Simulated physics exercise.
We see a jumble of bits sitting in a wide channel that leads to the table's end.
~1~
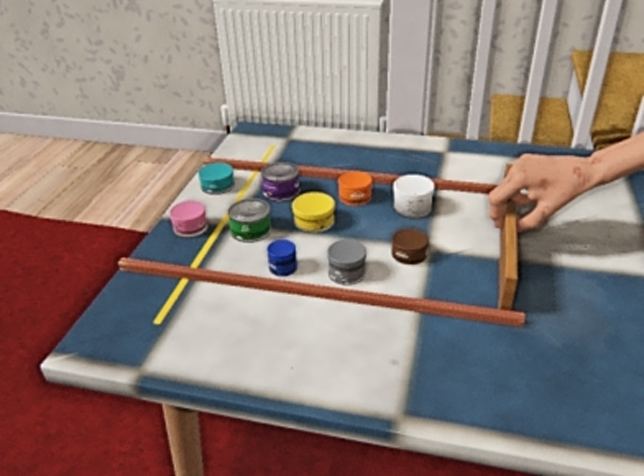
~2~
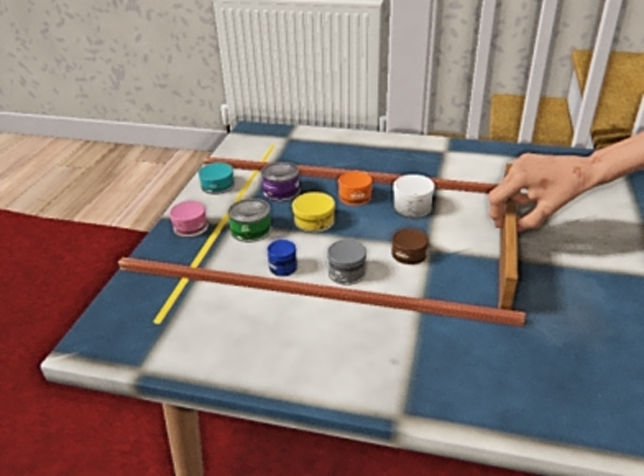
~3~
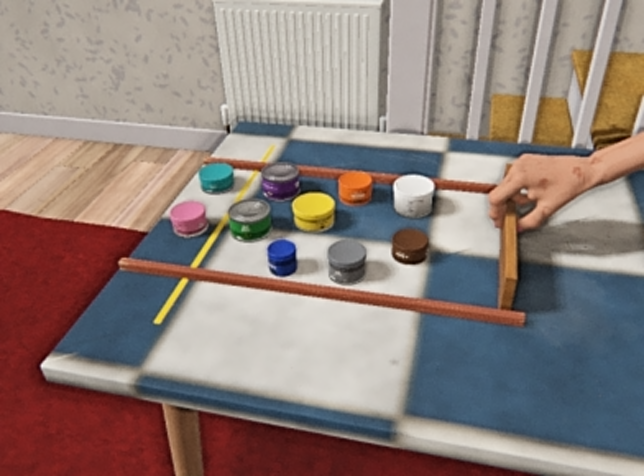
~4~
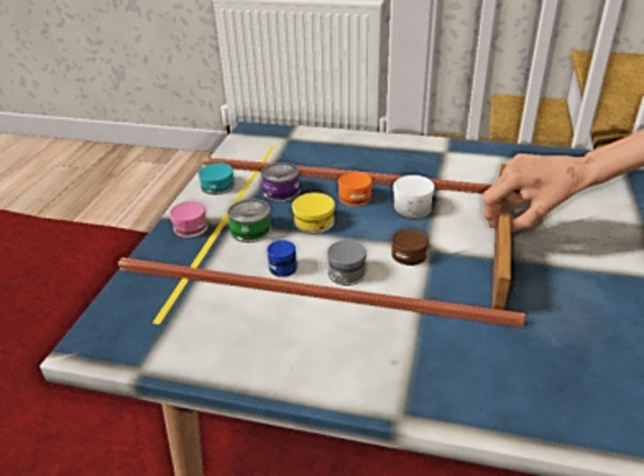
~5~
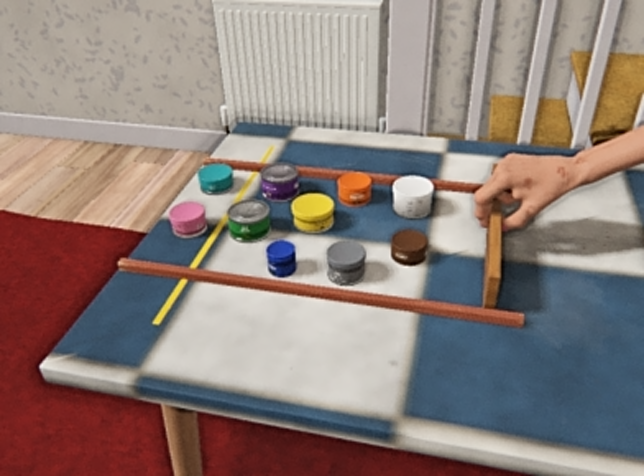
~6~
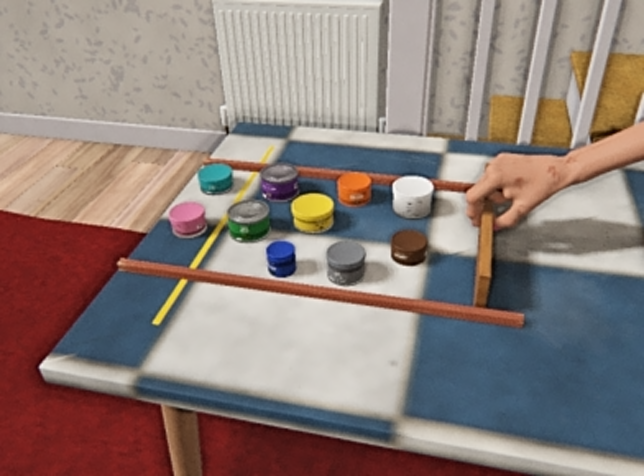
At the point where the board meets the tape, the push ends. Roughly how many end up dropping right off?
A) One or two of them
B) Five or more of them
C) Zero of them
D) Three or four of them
One or two of them (A).
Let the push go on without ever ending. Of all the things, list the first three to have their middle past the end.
Turquoise tin, pink pot, purple tin.
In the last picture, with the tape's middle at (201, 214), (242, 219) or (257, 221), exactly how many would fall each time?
Taken one after another, the numbers are 5, 2 and 0.
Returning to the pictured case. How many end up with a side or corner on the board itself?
That makes 5.
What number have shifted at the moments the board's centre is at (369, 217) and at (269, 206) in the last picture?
Respectively 4 and 10.
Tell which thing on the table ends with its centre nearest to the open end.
That's the purple tin.
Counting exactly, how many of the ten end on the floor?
Taken together, the number is 2.
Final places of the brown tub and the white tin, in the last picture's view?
Final positions: Near (196, 228); near (222, 184).
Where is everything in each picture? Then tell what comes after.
Turquoise tin (217, 179); pink pot (189, 219); green tin (250, 220); board (508, 231); tape (227, 216), in the first picture.
Pink pot (189, 219); yellow pot (314, 213), in the second picture.
Green tin (250, 220); grey tin (347, 263), in the third picture.
Turquoise tin (217, 179); board (502, 231), in the fourth picture.
Pink pot (188, 220); orange tub (355, 189), in the fifth picture.
Turquoise tin (216, 180); pink pot (188, 220); green tin (249, 221); board (485, 230); tape (226, 217), in the sixth picture.
A little later, none off yet; turquoise tin at rest near (216, 180); pink pot at rest near (188, 220); green tin at rest near (249, 221).
Next, none off yet; turquoise tin shifted a little near (202, 177); pink pot shifted a little near (175, 219); green tin shifted about its own width near (211, 221).
When it is over, the number that fall off is one or two; down, pink pot and turquoise tin.
